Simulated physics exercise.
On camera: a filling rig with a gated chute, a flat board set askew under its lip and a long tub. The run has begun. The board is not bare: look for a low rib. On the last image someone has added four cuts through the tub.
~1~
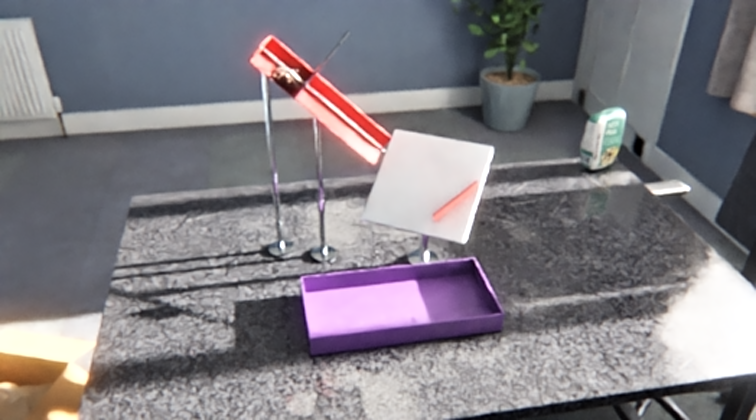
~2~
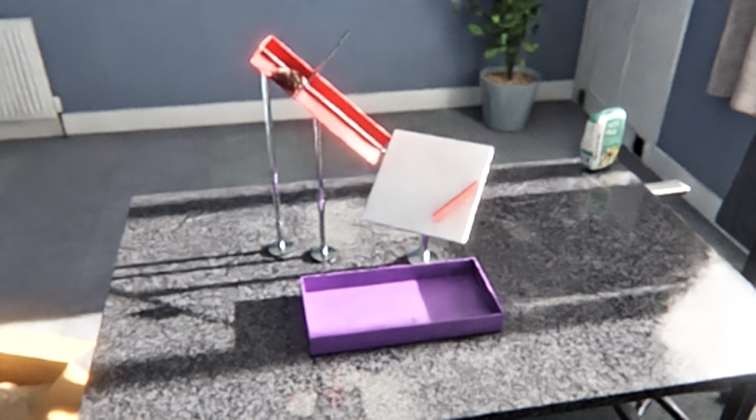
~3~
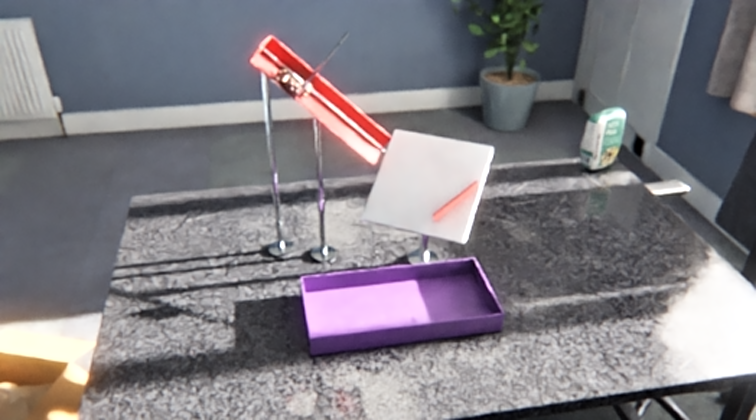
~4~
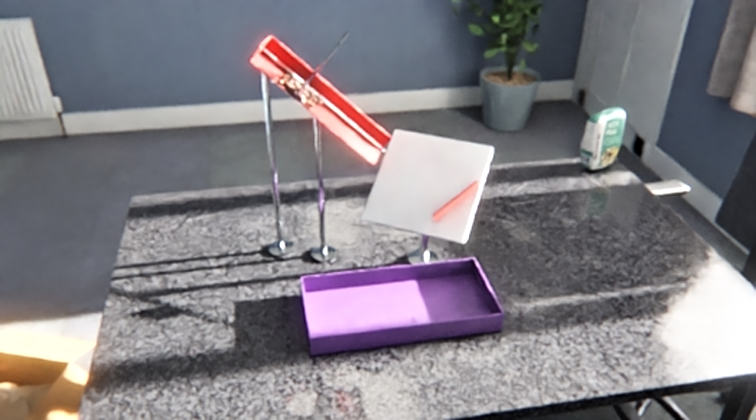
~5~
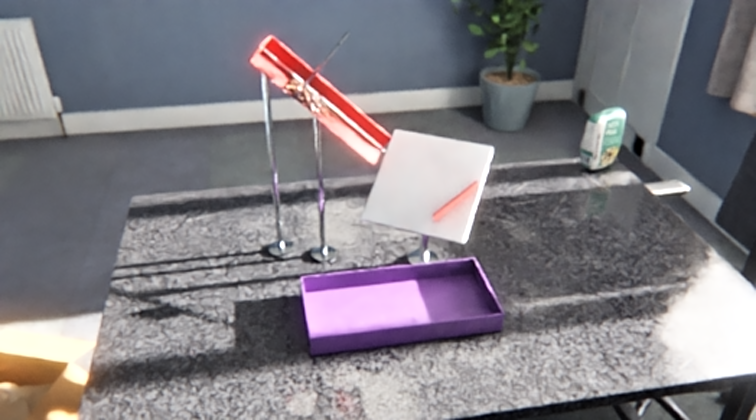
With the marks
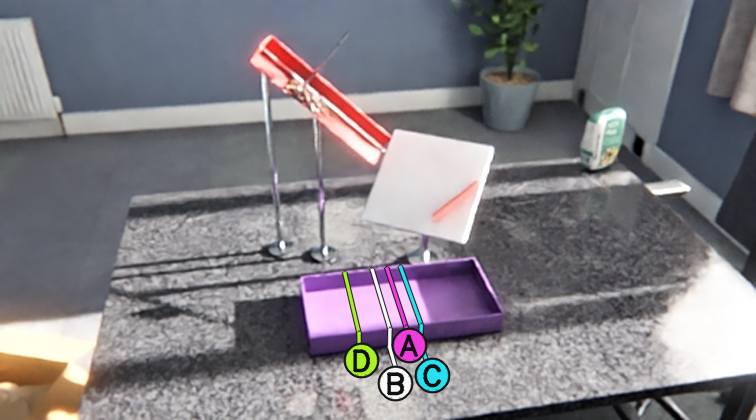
On a speckled grey table in a blue-walled room, a red chute on thin metal stands slopes down to the right toward a tilted white board, above an empty purple tub. Small brown pieces near the chute's upper end slide a short way down it, spreading out, while everything else stays still.
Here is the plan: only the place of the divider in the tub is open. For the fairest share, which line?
Choose C.
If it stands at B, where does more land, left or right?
The right side.
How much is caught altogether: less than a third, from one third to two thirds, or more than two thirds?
It is more than two thirds.
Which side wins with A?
Right.
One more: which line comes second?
A it is.
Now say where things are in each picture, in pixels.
Load behind the gate (290, 78), flat chocolate drops; lip of the chute (377, 158), sloping fairly steeply, in the first picture.
Middle of the board (427, 183), tilted fairly steeply; middle of its low edge (411, 230); of its high edge (443, 138), in the second picture.
Front corners of the tub (311, 338) and (504, 314), empty; front of the load (309, 90), in the third picture.
Middle of the load (298, 88); its front (319, 103), roughly a quarter of the way to the lip; rib from (477, 181) to (433, 216), in the fourth picture.
Middle of the load (307, 95); its front (336, 119), roughly half of the way to the lip, in the fifth picture.
On the marked copy, line A crosses the front rim at (405, 326); line B crosses the front rim at (389, 328); line C crosses the front rim at (421, 324); line D crosses the front rim at (358, 332).
Choosing A, of what is caught, roughly a quarter on the left of the divider, the larger part on the right.
Choosing B, of what is caught, just a few on the left of the divider, almost all on the right.
Choosing C, of what is caught, roughly half on the left of the divider, roughly half on the right.
Choosing D, of what is caught, not one piece on the left of the divider, every piece on the right.
